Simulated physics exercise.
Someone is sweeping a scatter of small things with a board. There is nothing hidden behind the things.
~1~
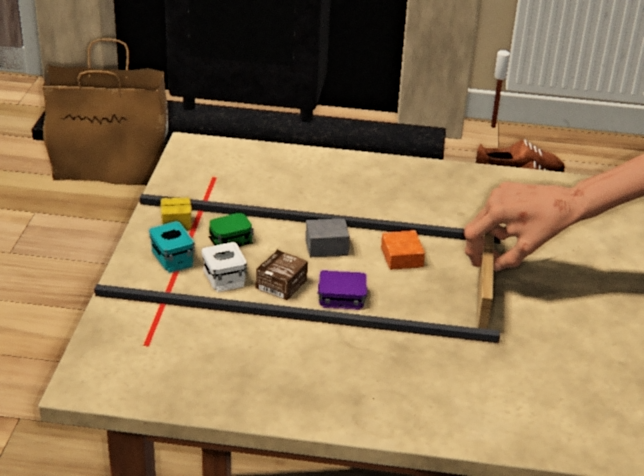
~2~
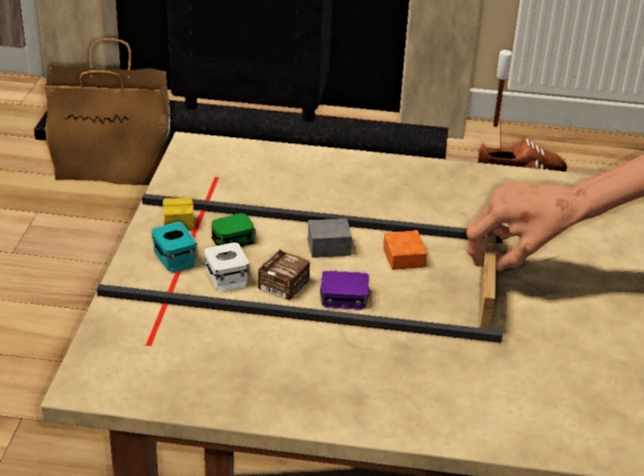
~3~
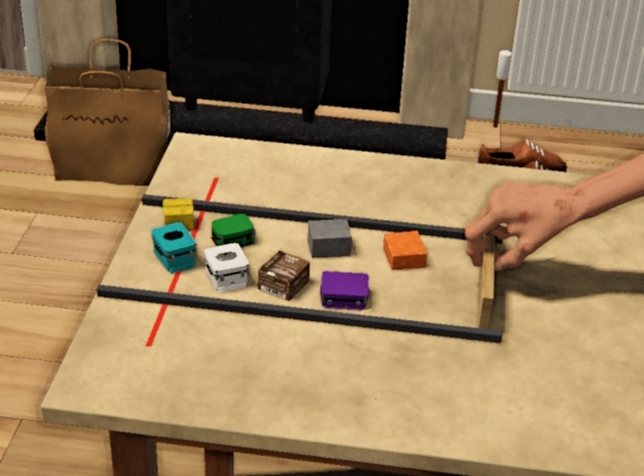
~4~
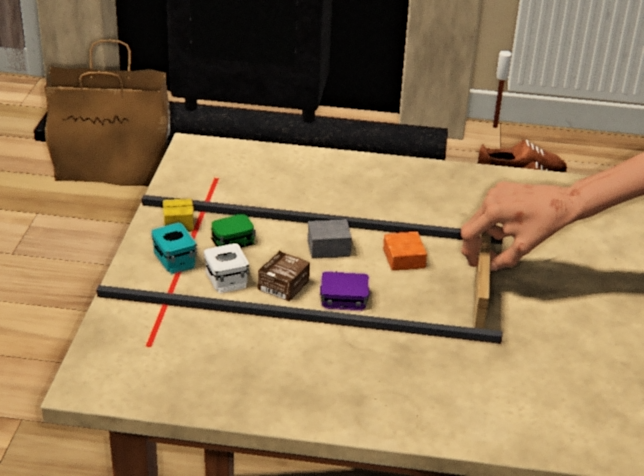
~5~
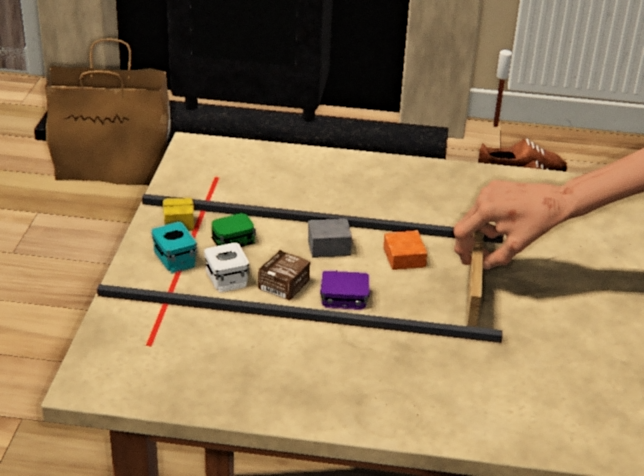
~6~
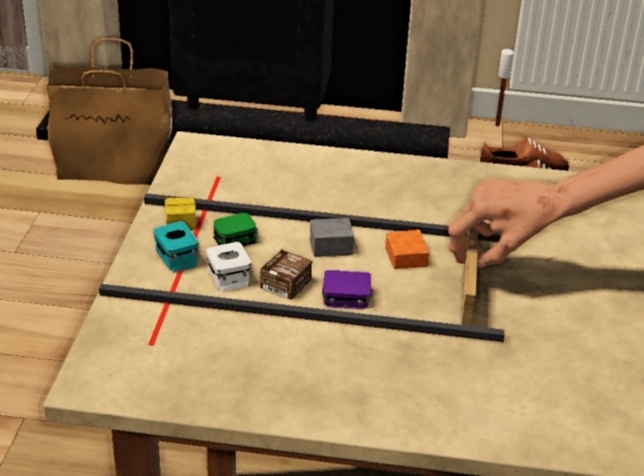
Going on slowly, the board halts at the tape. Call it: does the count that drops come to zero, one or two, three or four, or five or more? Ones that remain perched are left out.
It comes to three or four.
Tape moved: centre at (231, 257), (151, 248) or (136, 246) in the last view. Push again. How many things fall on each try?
So, one try after another, the floor gets 1, then 6, then 8.
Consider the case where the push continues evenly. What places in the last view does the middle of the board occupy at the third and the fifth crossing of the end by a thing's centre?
At (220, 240) for the third, at (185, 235) for the fifth.
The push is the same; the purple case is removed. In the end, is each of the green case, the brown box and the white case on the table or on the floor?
Green case gone, brown box safe, white case safe.
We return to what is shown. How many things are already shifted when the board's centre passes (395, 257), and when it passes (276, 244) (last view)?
1, then 8.
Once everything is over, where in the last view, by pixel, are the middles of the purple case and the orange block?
The purple case comes to rest at (156, 268), and the orange block comes to rest at (180, 223).
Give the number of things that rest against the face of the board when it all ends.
That would be 2 of them.
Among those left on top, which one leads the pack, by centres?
Brown box.
Soon after, none off yet; yellow box at rest near (181, 214); turquoise case at rest near (176, 246); green case at rest near (235, 232).
After that, none off yet; yellow box at rest near (181, 214); turquoise case moving near (171, 243); green case displaced about its own width near (209, 228).
And then, none off yet; yellow box displaced well along near (138, 204); turquoise case tilting a little near (109, 237); green case displaced well along near (141, 221).
In the end, the number that fall off is three or four; gone, white case, green case, turquoise case and yellow box.
